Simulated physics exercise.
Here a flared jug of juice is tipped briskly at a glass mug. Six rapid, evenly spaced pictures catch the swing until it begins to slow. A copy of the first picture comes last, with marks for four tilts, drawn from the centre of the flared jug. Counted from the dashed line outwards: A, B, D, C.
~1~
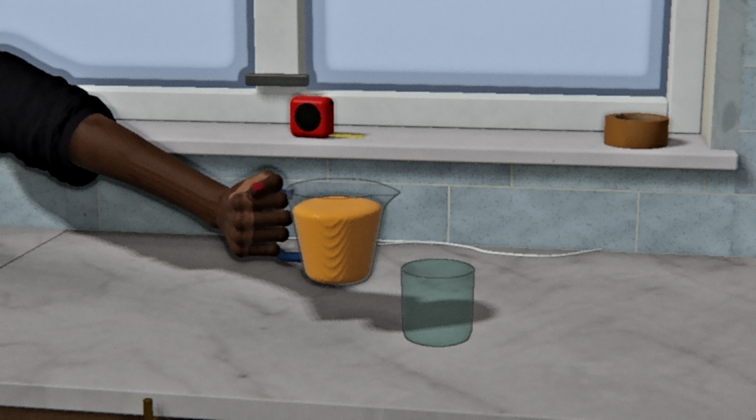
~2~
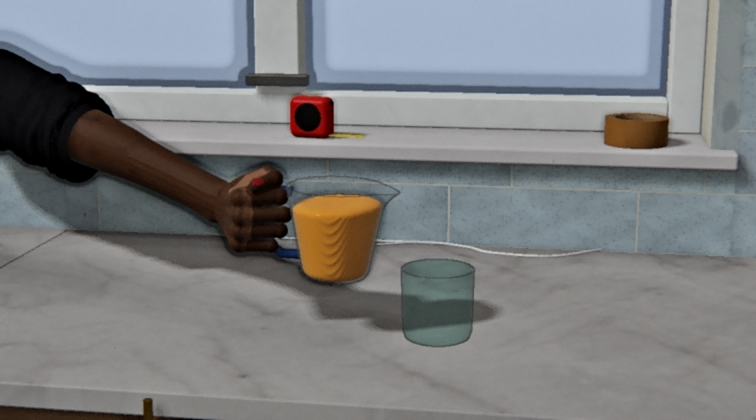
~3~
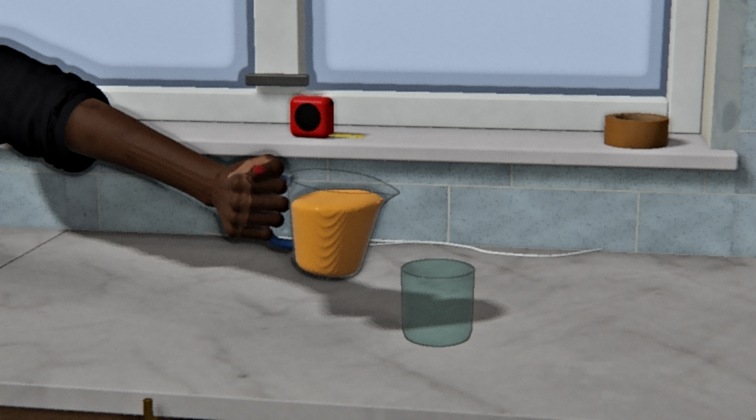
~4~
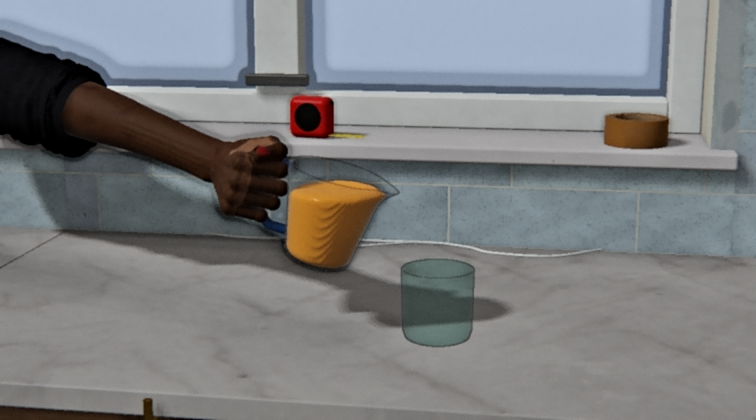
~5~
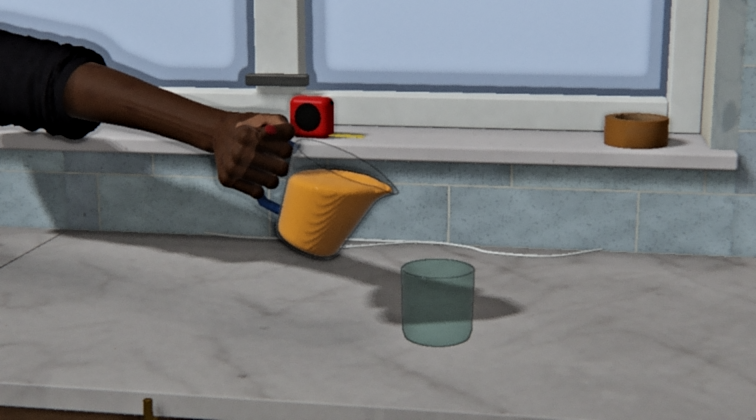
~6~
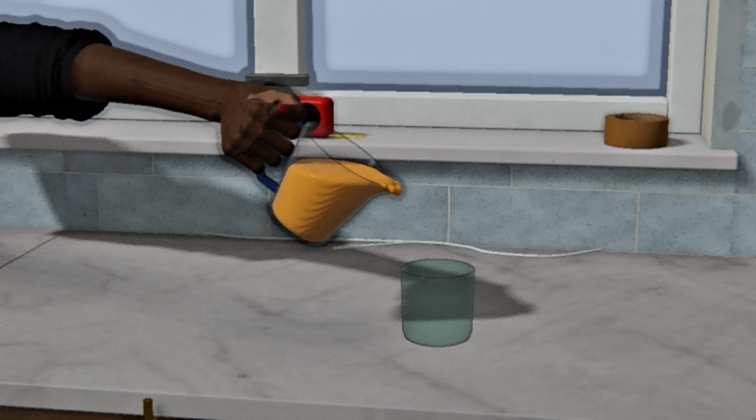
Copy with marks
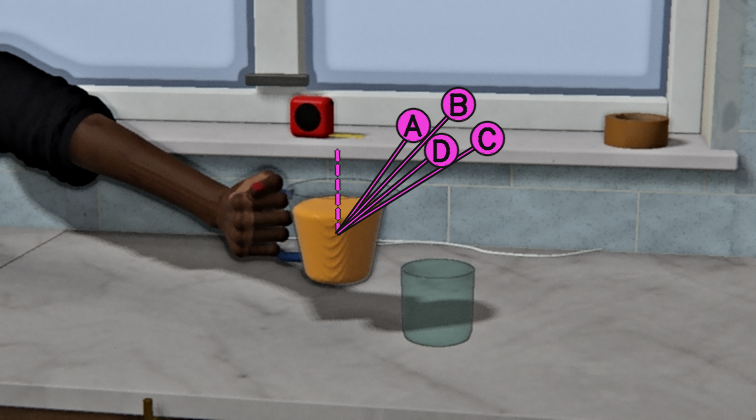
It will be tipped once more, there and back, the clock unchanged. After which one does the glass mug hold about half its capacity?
D is best.
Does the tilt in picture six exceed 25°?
Yes.
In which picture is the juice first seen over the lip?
In picture 6.
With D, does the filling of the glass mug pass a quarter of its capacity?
Yes.
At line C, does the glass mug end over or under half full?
Over half.
In magenta, A at (405, 140); B at (447, 117); C at (473, 148); D at (426, 160).
With A, the glass mug ends with about 21 % of what it can hold.
With B, the glass mug ends with about 35 % of what it can hold.
With C, the glass mug ends with about 62 % of what it can hold; 6 % of the juice is spilt.
With D, the glass mug ends with about 51 % of what it can hold.
